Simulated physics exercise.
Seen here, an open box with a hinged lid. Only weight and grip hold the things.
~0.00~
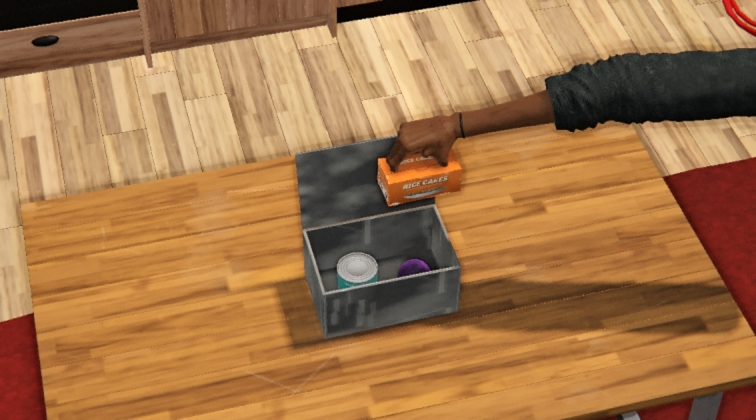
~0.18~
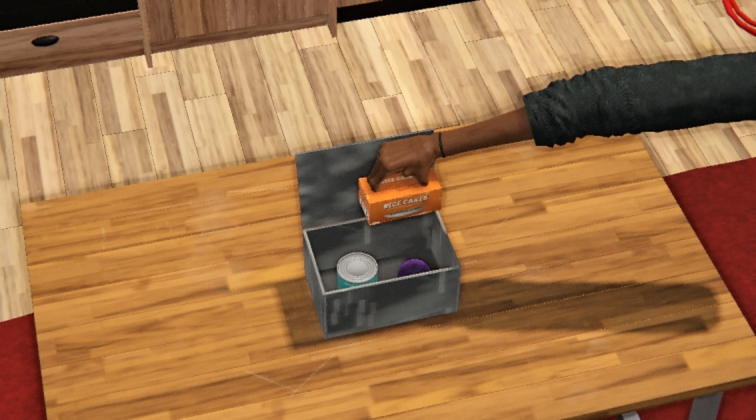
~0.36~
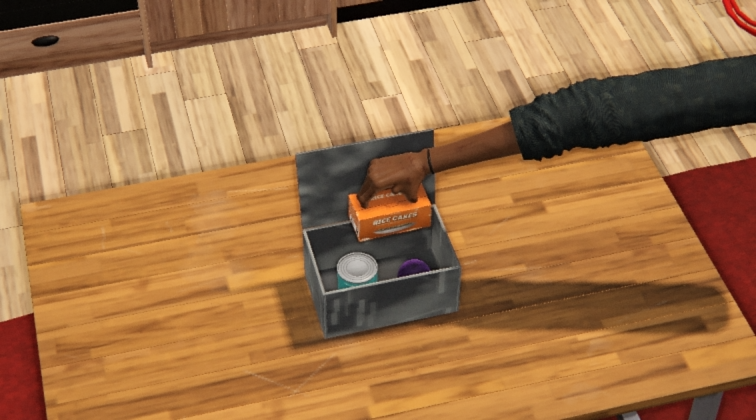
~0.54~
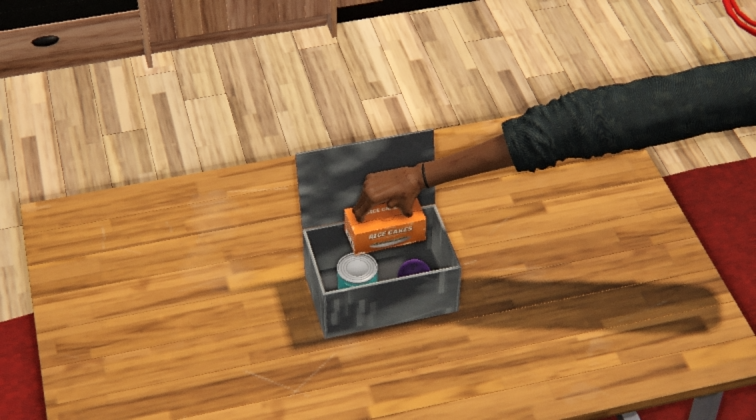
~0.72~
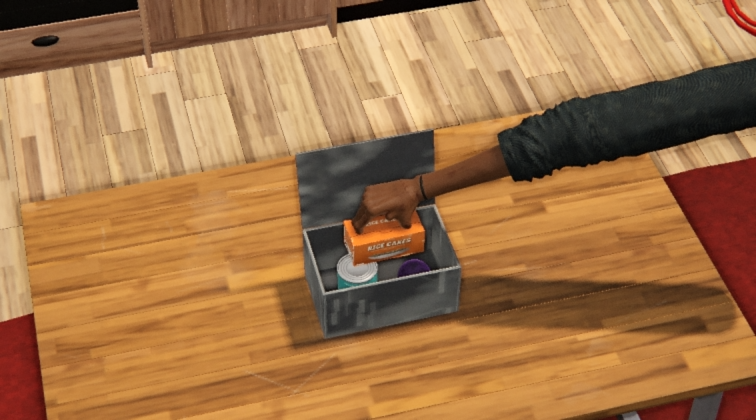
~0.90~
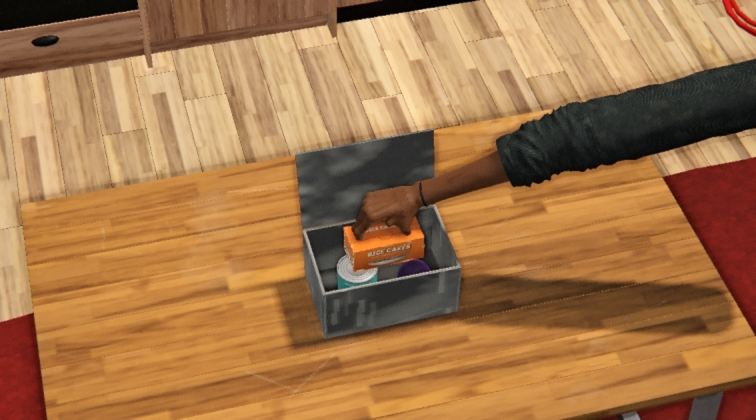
On a wooden table, a hand held an orange carton above an open gray box with a can and something purple inside, then moved it slightly left and lowered it into the box.
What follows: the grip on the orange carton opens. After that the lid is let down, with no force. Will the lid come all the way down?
As it turns out, it closes.
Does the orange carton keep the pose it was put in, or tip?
The orange carton ends up tilted.
After 1.40 s, orange carton on its side near (402, 259); purple ball shifted a little.
After 2.40 s, lid 66° above the rim; orange carton on its side near (403, 259); purple ball shifted a little.
After 3.00 s, lid 26° above the rim; orange carton on its side near (403, 259); purple ball shifted a little.
In the end (3.8 s), lid shut; toppled in the box, orange carton; the other 2 unmoved. At the end, from the last picture's camera, orange carton near (403, 259).
